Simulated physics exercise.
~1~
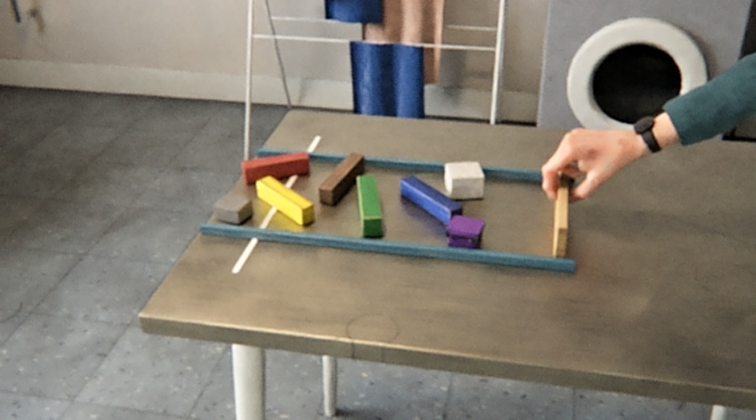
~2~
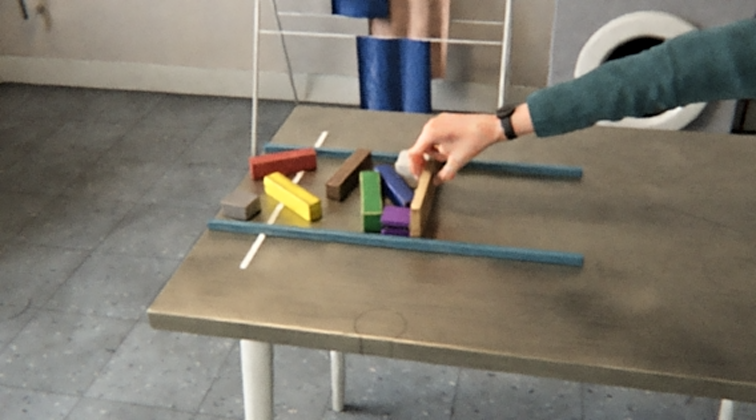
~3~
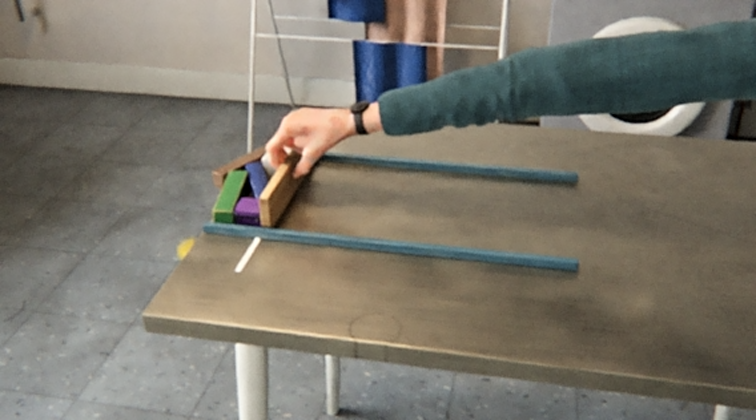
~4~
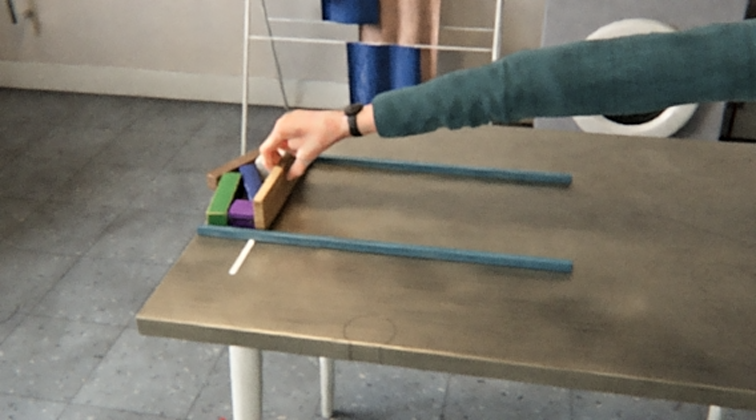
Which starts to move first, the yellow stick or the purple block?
The purple block moves first, pushed left by the board while the yellow stick is still lying in its place. The yellow stick only moves later, going off the end of the table.
On a tabletop between blue rails, a hand sliding a board left, pushing coloured blocks together and some off the end.
